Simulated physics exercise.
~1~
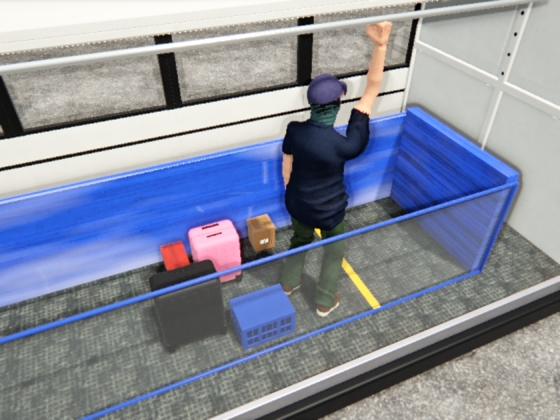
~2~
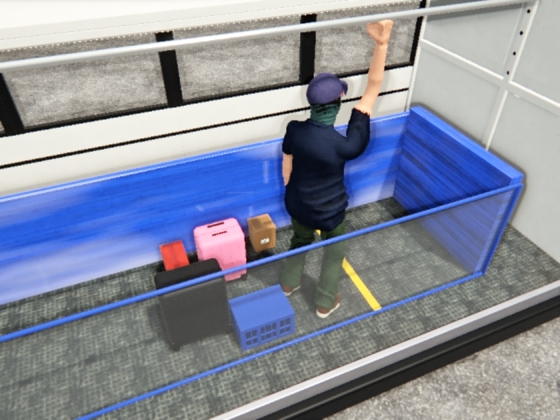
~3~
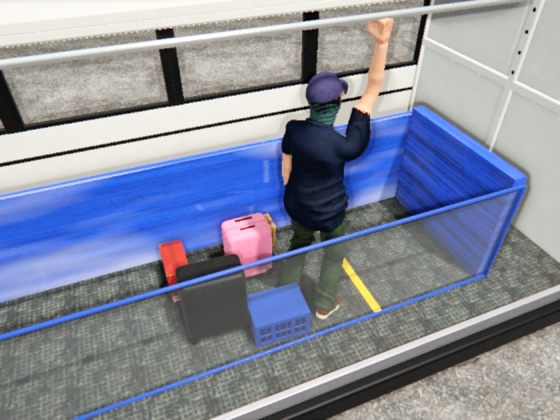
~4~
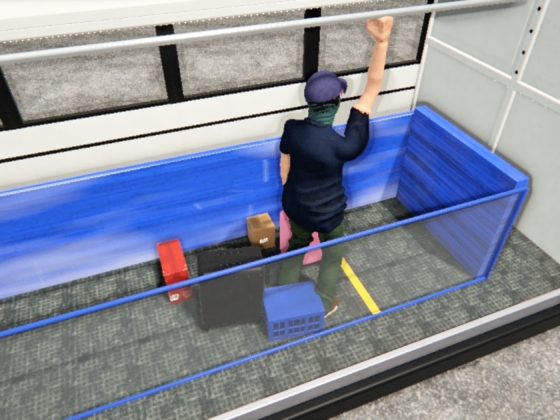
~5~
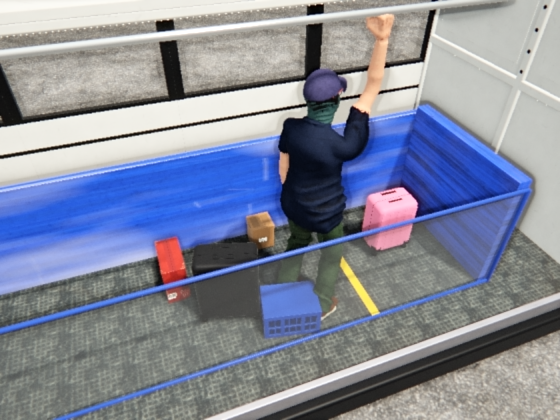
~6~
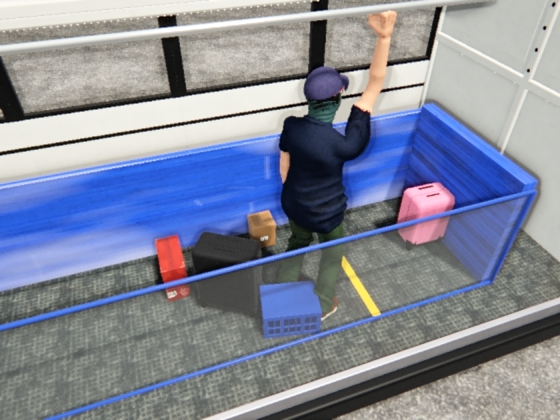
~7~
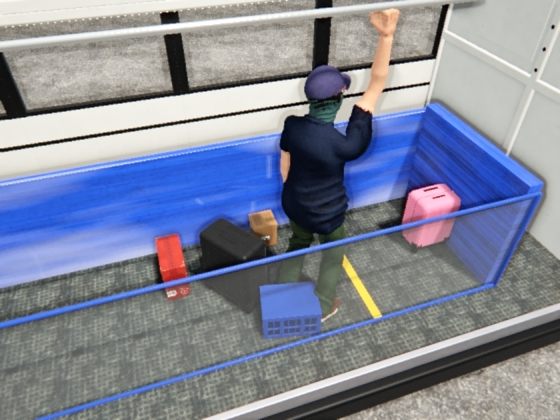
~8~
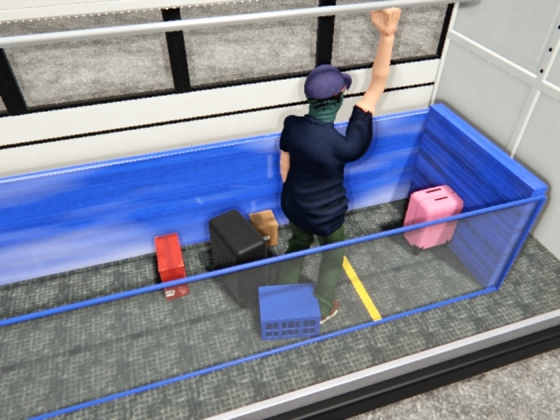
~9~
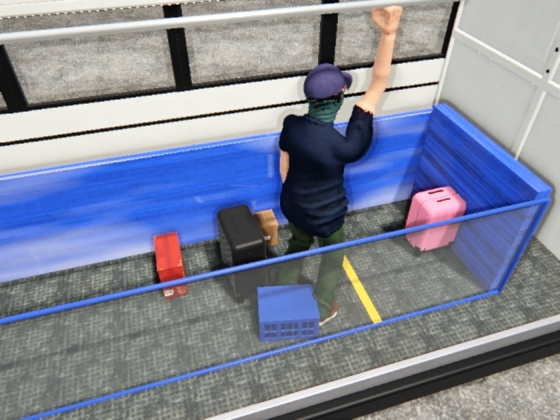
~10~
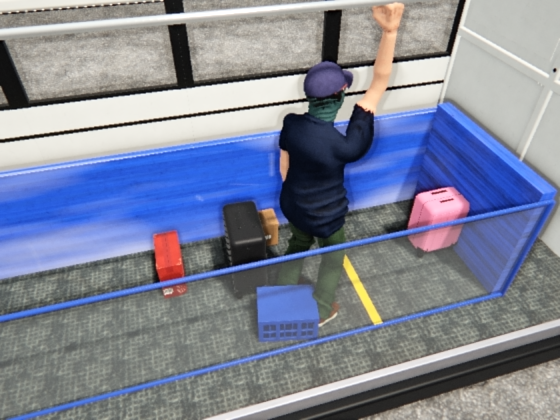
At first, a person in a cap stands still in a blue-walled bay, one arm raised to the overhead rail, with a pink case, a large black case, a blue crate, a red carton and a brown box on the floor to the left. The pink and black cases slide right, and the crate shifts a little too. The pink case then passes behind the person and over the yellow line, while the black case edges toward the back. Finally the pink case rests upright near the right end, and everything else stays short of the line.
